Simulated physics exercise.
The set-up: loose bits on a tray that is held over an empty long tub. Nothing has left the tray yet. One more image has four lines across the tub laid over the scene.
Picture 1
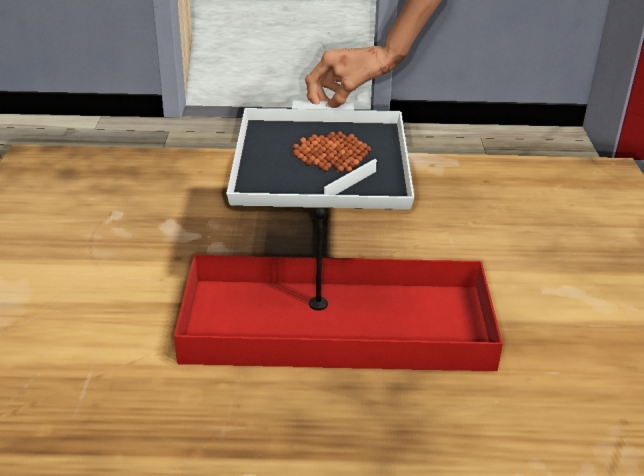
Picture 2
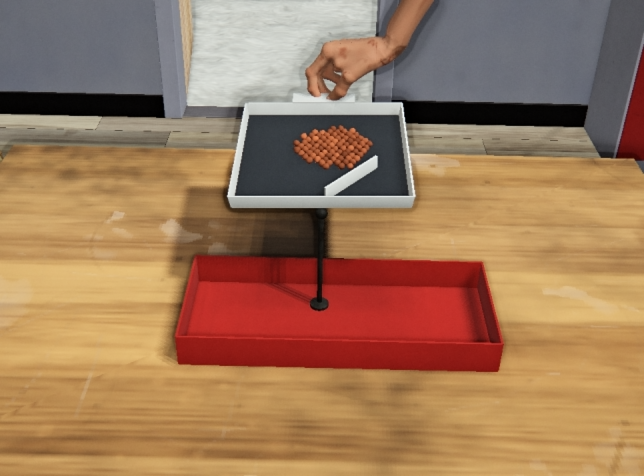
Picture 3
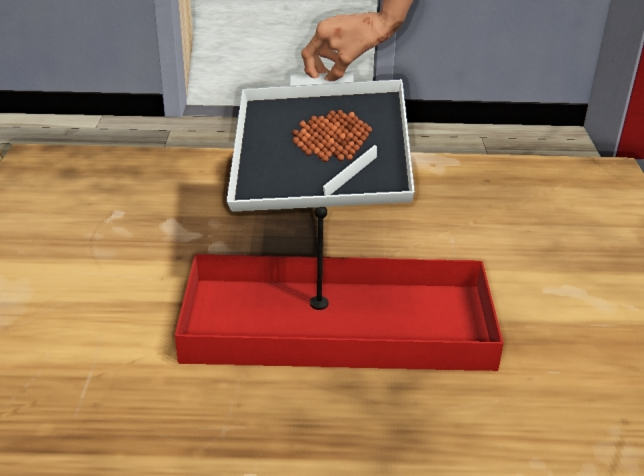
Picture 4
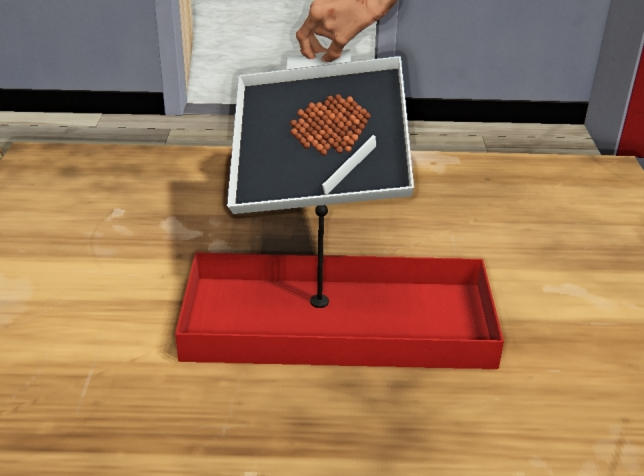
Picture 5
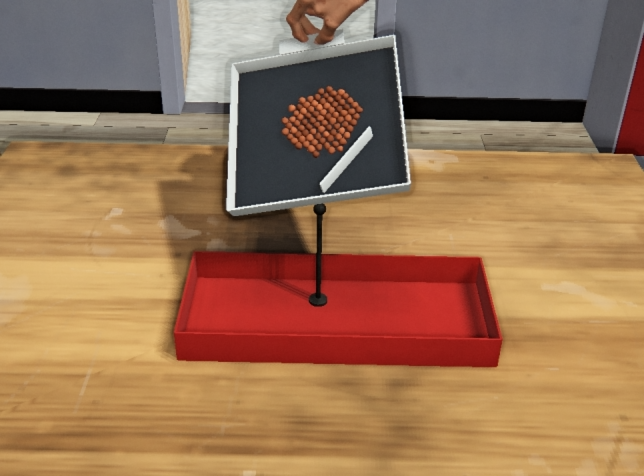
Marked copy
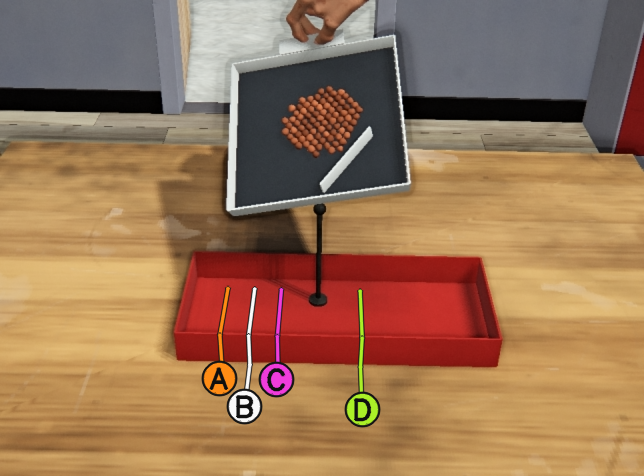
A hand lifts the far edge of a tray of orange-brown pellets, tilting it leftward.
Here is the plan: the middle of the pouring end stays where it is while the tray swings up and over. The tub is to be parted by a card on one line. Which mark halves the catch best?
Choose B.
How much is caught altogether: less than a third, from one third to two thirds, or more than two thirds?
About that: More than two thirds.
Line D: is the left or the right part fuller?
More lands on the left.
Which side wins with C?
Left.
On the marked copy, line A crosses the front rim at (220, 333); line B crosses the front rim at (248, 334); line C crosses the front rim at (277, 335); line D crosses the front rim at (362, 336).
With A, of what is caught, a small part on the left of the divider, nearly all on the right.
With B, of what is caught, about half on the left of the divider, about half on the right.
With C, of what is caught, nearly all on the left of the divider, a small part on the right.
With D, of what is caught, all on the left of the divider, none on the right.
